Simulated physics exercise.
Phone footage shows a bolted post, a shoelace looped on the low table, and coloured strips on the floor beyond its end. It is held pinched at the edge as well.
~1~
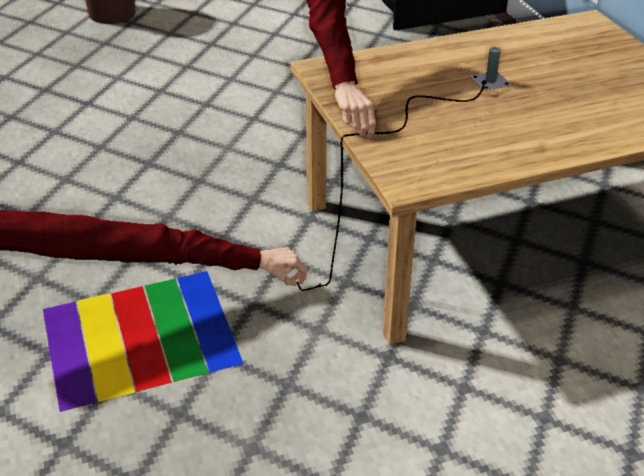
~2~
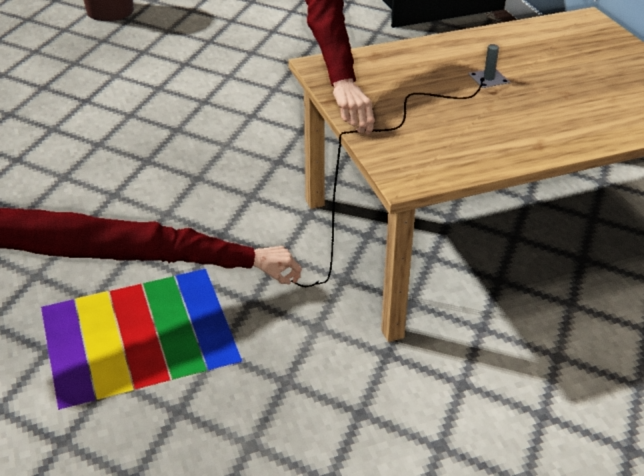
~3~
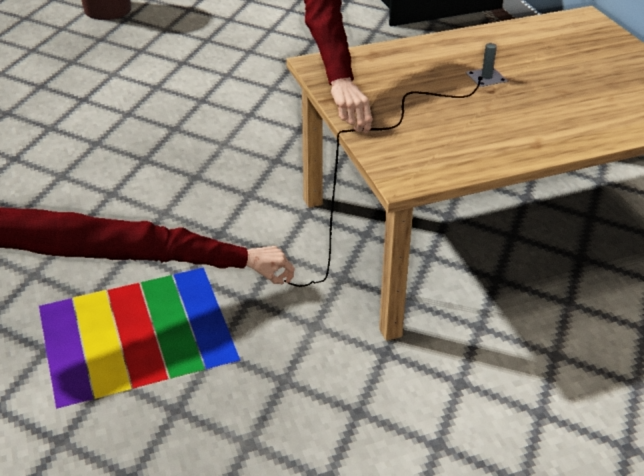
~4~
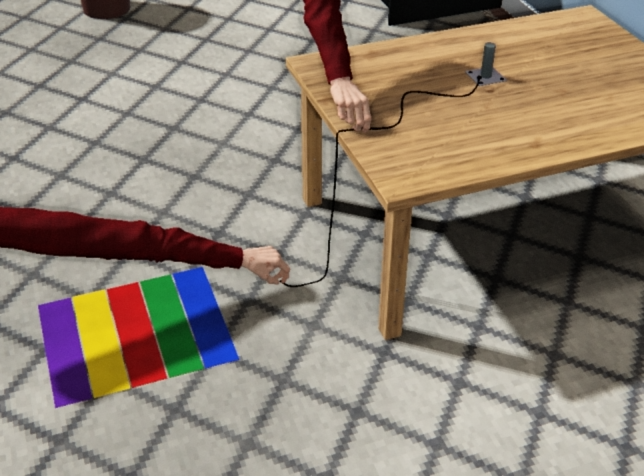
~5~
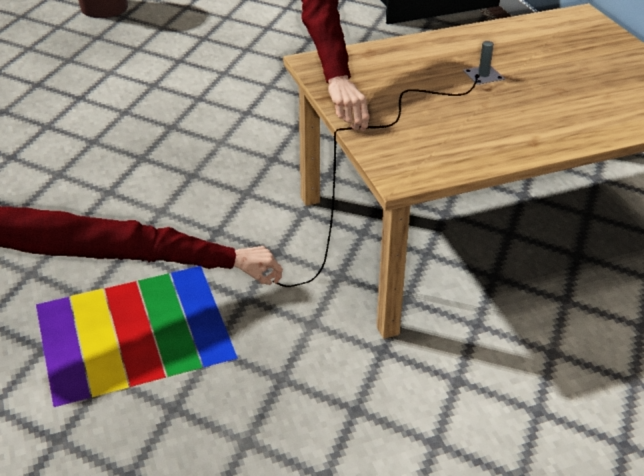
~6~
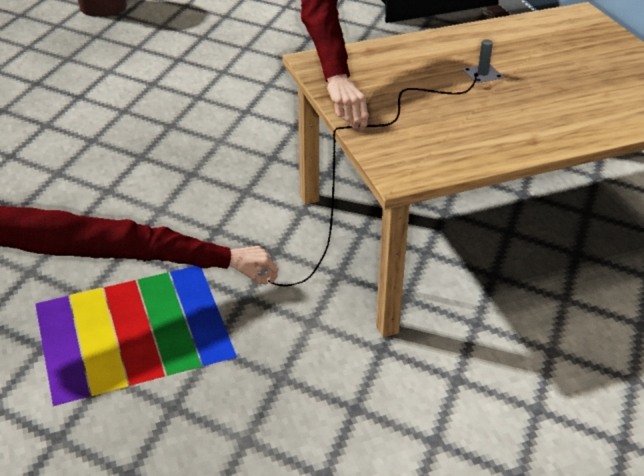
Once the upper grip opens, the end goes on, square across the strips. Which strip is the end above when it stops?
The red one.
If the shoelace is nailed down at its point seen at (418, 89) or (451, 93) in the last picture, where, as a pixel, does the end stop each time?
In order of the tries, it's near (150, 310) and near (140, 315).
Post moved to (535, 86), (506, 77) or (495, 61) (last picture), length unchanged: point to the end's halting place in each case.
Going through the tries, you get (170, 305), then (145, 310), then (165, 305).
Soon after, end near (181, 302); over green.
After that, end near (145, 311); over red.
At the stop, end near (125, 316); over red. It gets as far as the red strip.
